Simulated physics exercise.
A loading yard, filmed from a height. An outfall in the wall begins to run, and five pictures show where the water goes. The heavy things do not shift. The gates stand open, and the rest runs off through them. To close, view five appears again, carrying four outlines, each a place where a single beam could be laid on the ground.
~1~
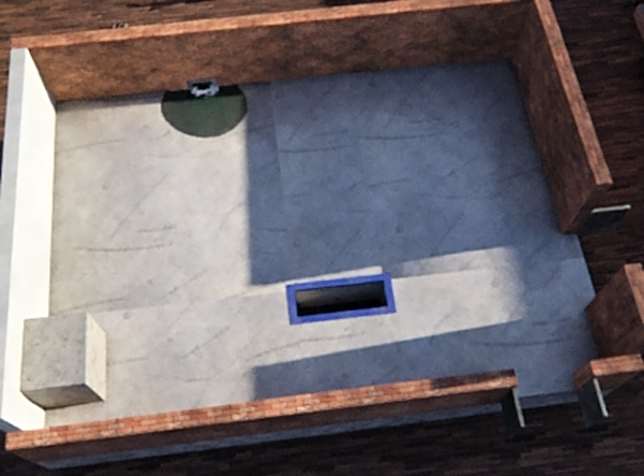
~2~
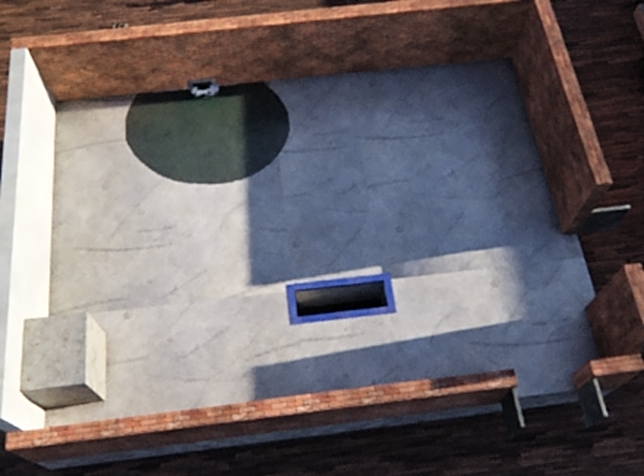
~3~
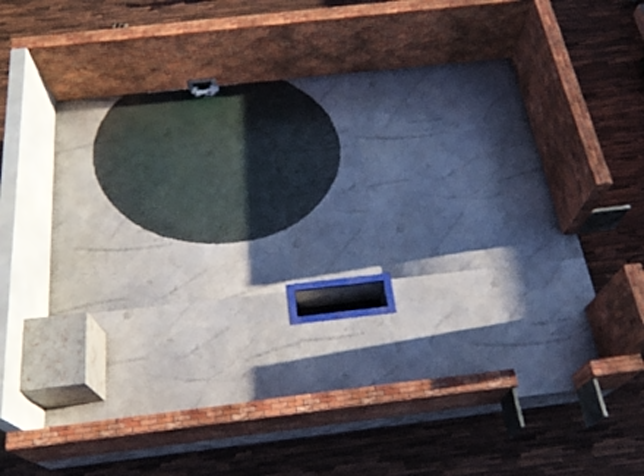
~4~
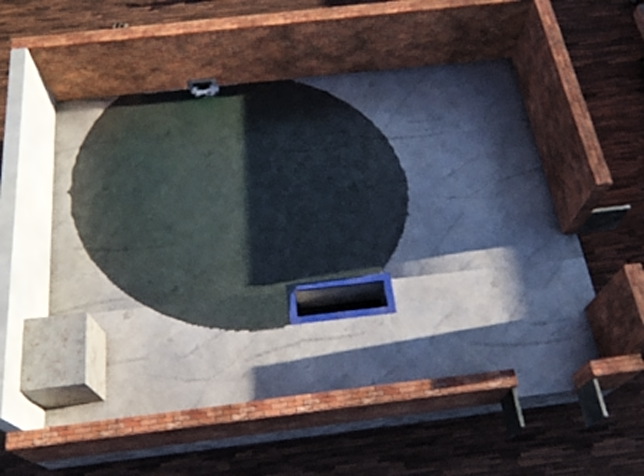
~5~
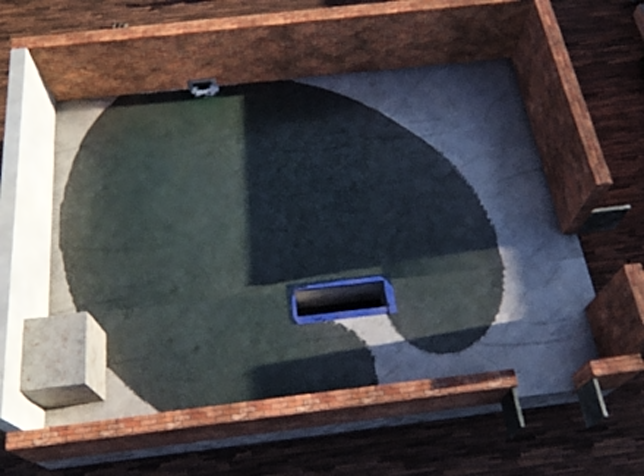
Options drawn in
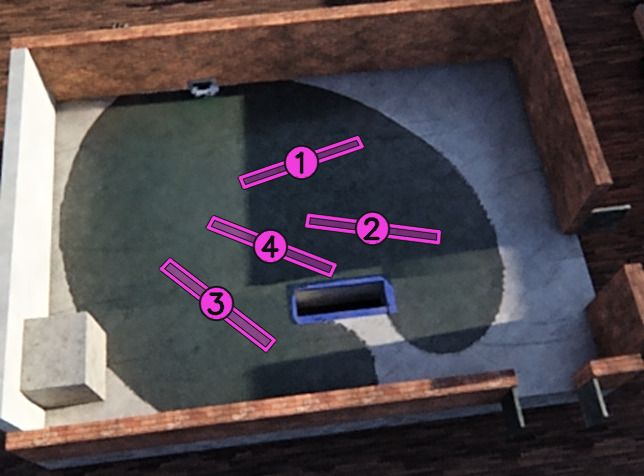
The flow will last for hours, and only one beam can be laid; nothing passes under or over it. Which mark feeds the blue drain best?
Position 3.
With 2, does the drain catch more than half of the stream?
No, it does not.
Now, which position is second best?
The answer is 2.
In magenta, 1 from (242, 182) to (359, 142); 2 from (307, 220) to (438, 237); 3 from (165, 264) to (270, 345); 4 from (211, 222) to (332, 270).
Choosing 1, about 17 % of the stream goes into the blue drain, about 83 % out by the gates.
Choosing 2, about 26 % of the stream goes into the blue drain, about 74 % out by the gates.
Choosing 3, about 40 % of the stream goes into the blue drain, about 60 % out by the gates.
Choosing 4, about 16 % of the stream goes into the blue drain, about 83 % out by the gates.
